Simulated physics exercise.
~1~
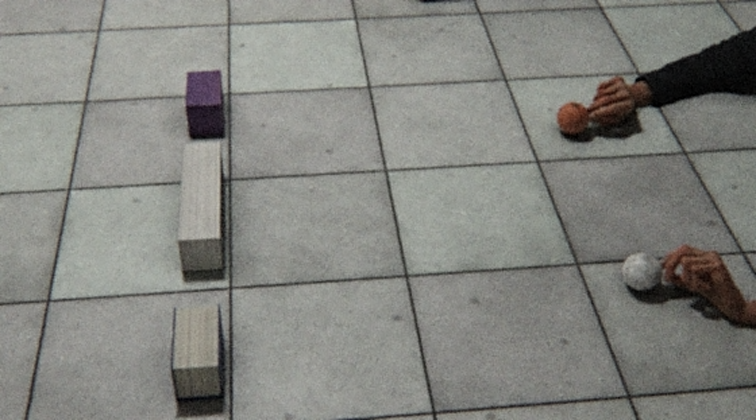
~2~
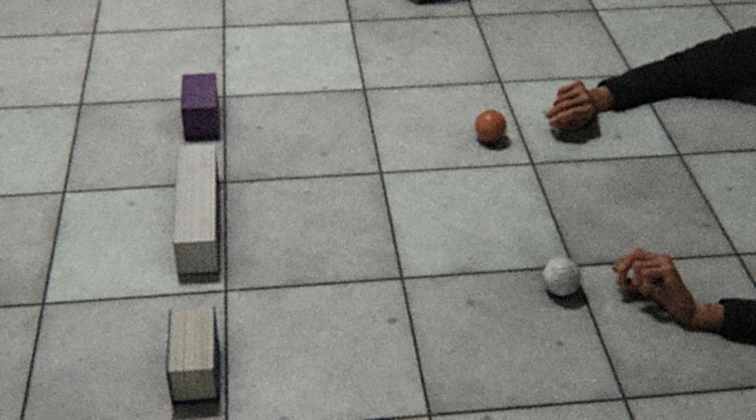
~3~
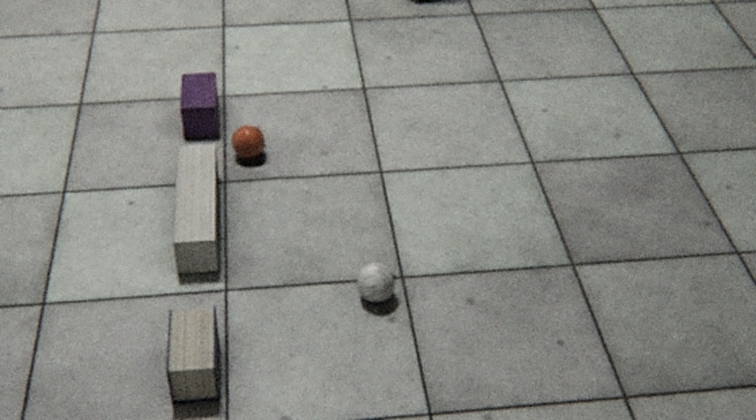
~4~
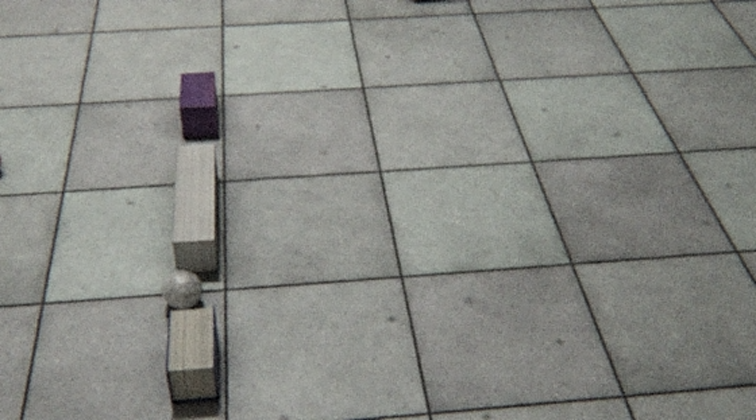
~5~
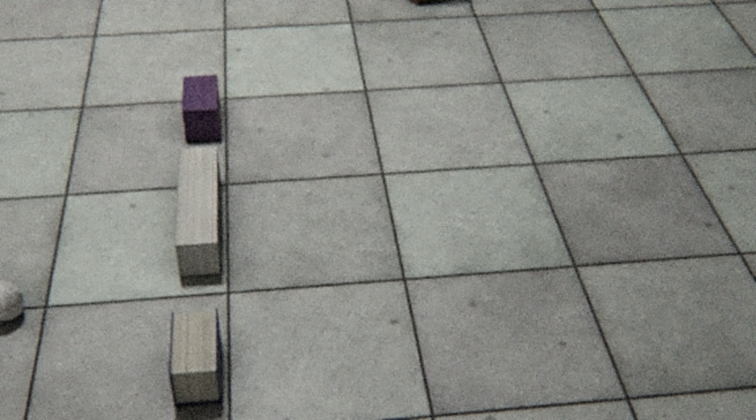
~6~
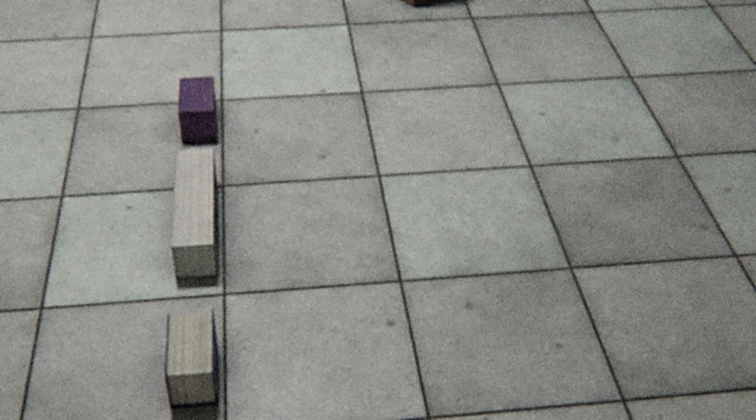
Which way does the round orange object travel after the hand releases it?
It rolls to the left across the tiles, towards the column of blocks.
